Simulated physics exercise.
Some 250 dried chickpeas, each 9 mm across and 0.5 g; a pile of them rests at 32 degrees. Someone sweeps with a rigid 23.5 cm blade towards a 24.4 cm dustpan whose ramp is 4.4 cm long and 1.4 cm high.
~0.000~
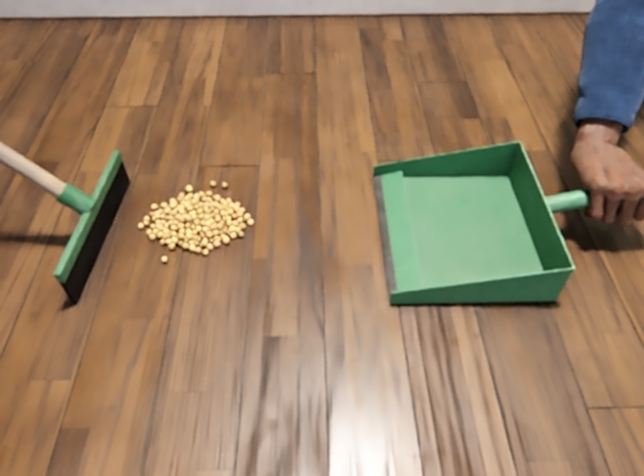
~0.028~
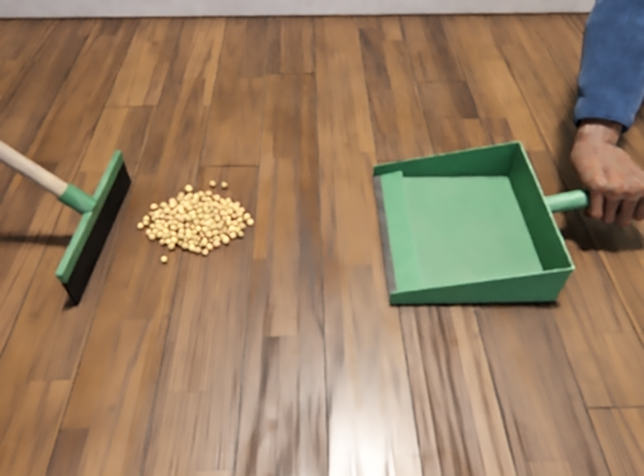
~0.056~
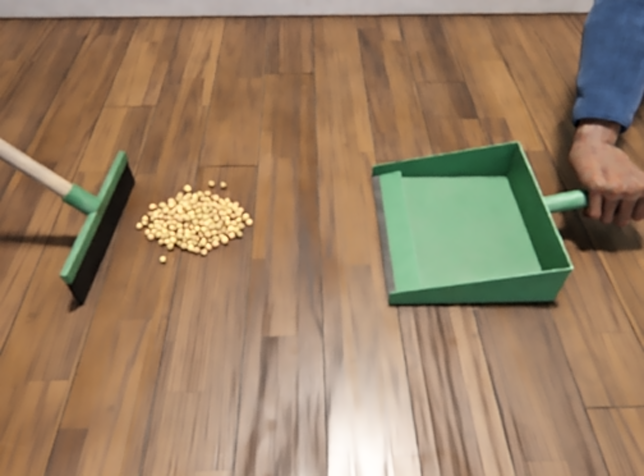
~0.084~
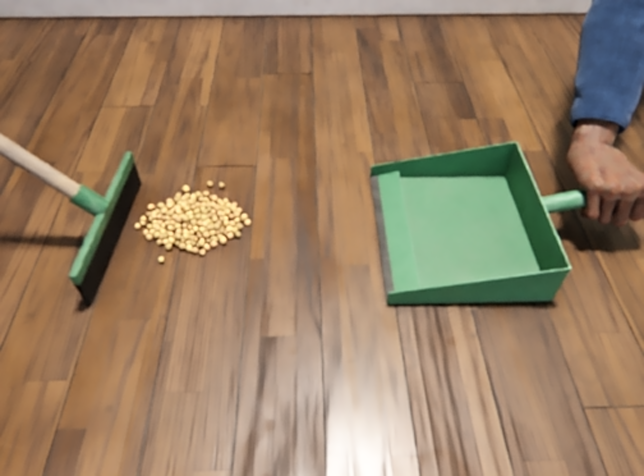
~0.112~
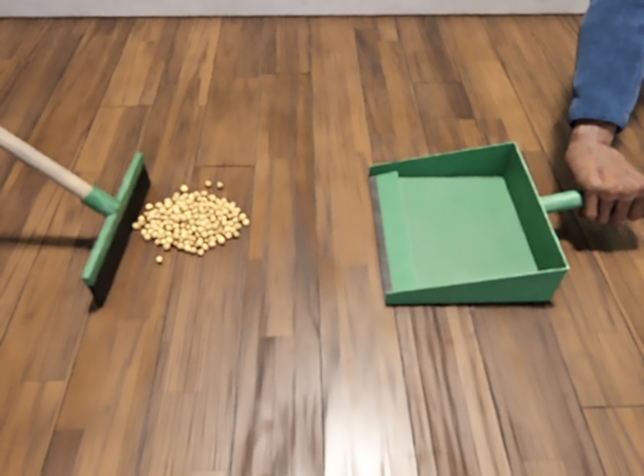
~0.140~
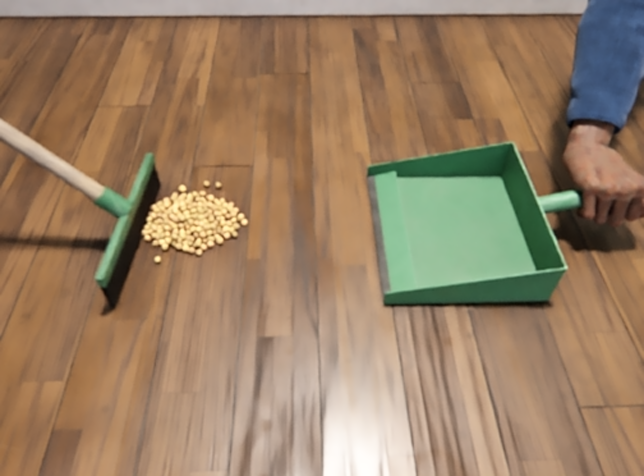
The footage shows a green broom-like tool with a dark blade moving right across a wooden floor until it reaches the near edge of a pile of dried chickpeas, while a hand holds a green dustpan almost still.
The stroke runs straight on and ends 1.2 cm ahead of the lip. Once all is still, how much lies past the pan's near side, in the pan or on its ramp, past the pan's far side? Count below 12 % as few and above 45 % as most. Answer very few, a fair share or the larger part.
Near side: Very few, pan: The larger part, far side: Very few.
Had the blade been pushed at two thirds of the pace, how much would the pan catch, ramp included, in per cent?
It would be near 50 per cent.
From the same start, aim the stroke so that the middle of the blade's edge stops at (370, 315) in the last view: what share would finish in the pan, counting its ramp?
Some 30 per cent.
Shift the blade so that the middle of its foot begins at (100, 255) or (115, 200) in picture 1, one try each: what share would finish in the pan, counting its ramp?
About 45 and 50 per cent.
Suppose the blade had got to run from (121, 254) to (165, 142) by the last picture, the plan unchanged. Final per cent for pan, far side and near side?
Pan 15, far 30, near 0.
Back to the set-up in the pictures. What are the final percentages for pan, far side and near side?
Near side 5, pan 55, far side 5.
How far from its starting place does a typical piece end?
Some 30 cm.
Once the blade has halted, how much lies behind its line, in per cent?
Roughly 10 per cent.
After 0.37 s, middle of the blade 19 cm from the lip; 0 % over the lip, far side 0 %, near side 0 %.
After 0.53 s, middle of the blade 8 cm from the lip; 0 % over the lip, far side 5 %, near side 0 %.
After 0.81 s, middle of the blade 2 cm from the lip; 55 % over the lip, far side 5 %, near side 5 %.
In the end, at 1.2 s, near side 5 %, pan 55 %, far side 5 %, in front of the lip or behind the blade 35 %.
